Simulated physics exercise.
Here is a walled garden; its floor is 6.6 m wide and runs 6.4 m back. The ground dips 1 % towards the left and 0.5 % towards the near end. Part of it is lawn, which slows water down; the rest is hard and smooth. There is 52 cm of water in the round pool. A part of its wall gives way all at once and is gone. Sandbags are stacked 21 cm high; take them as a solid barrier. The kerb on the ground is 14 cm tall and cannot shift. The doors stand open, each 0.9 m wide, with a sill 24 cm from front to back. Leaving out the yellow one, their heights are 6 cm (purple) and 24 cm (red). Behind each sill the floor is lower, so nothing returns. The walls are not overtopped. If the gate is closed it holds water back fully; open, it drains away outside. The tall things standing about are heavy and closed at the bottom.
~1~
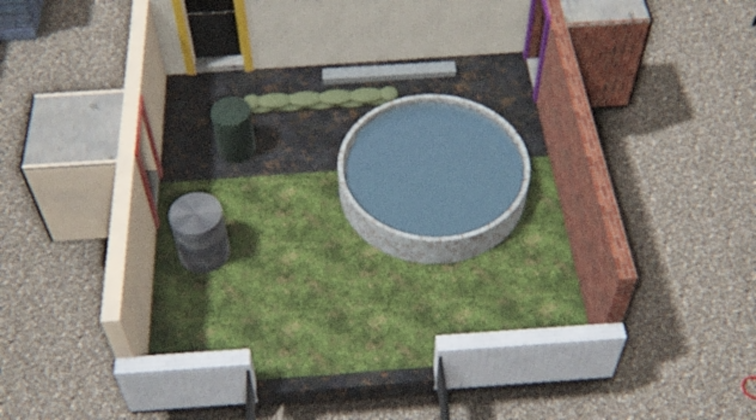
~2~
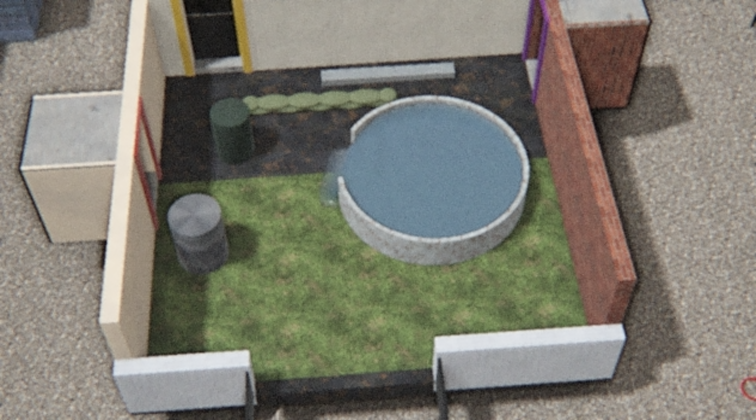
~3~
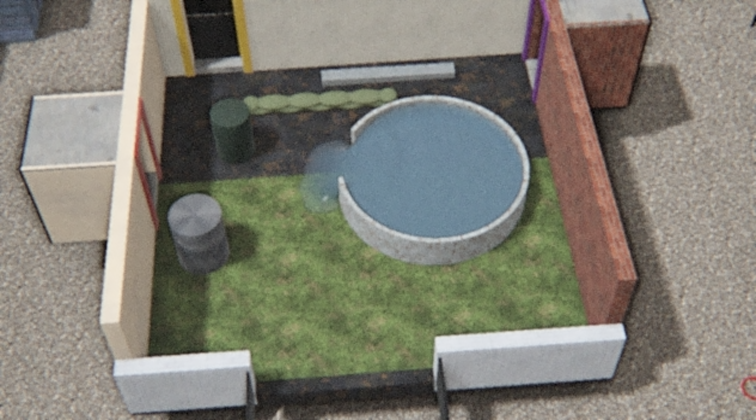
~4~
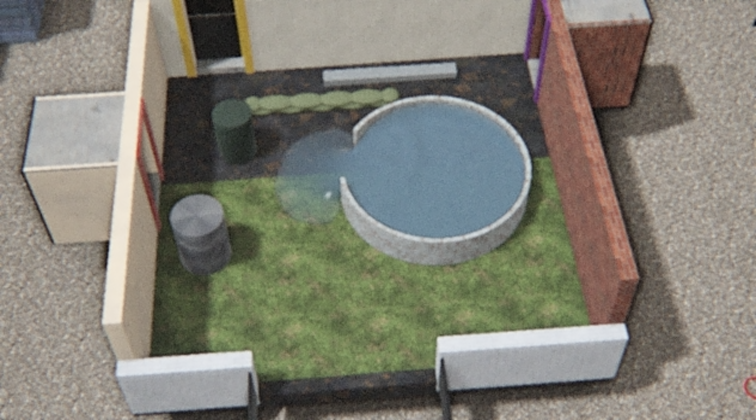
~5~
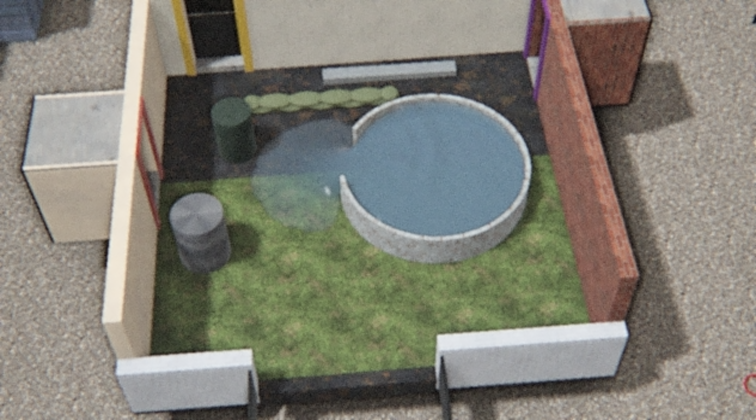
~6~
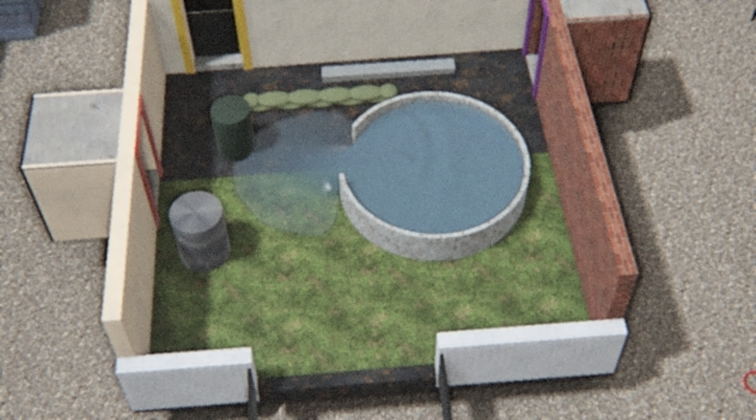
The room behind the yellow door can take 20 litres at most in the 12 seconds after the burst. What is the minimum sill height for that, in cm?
It would have to be roughly 14.5 cm high.
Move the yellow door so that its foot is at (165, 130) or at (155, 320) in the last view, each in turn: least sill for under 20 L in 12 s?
About 16 and 8.0 cm.
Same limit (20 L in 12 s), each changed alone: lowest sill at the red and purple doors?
Roughly 20 cm at red and 7.5 cm at purple.
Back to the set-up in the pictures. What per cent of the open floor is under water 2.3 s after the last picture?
Near 35 per cent is wet.
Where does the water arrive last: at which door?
Last comes the purple one.
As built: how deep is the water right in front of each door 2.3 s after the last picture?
In cm: Yellow 8, purple 0, red 24.
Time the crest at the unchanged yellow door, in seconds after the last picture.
At about 6.0 s.
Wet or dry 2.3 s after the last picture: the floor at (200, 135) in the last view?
It is under water.
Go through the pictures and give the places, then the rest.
The first frame shows the round pool at (434, 167) is whole and still, 52 cm deep; the yellow door at (213, 30) is dry.
In the second frame, the gap is at (344, 169), the front 0.3 m out at (333, 158); the back of the round pool holds 52 cm.
In the third frame, the gap is at (344, 170), the front 0.6 m out at (312, 160); the back of the round pool holds 52 cm.
In the fourth frame, water pours out at (346, 171) and has run 1.1 m, to (280, 182); about 7 cm deep outside, 52 cm at the back.
In the fifth frame, the front is at (261, 162), 1.5 m from the gap at (346, 169); 2.7 m2 of floor is wet, 52 cm left at the back.
In the sixth frame, the gap is at (345, 166), the front 1.8 m out at (239, 165); the back of the round pool holds 52 cm; 1.8 m in a straight line remain to the yellow door at (212, 29).
Then, 0.7 s after the last picture water covers 20 % of the floor, deepest (32 cm) near (256, 114); it has not reached the yellow door.
Then, 2.3 s after the last picture water covers 35 % of the floor, deepest (28 cm) near (256, 153); 8 cm at the yellow door, 0 litres in over its 14 cm sill.
Then, 11.3 s after the last picture water covers 90 % of the floor, deepest (14 cm) near (202, 224); 10 cm at the yellow door, 21 litres in over its 14 cm sill.
At the yellow door as built, the water peaked near 20 cm, 6.1 s after the last picture.
With a sill of 12.5 cm, 38 litres would have come in within the 12 s; with 17 cm, 5 litres. So under 20 litres takes about 14.5 cm.
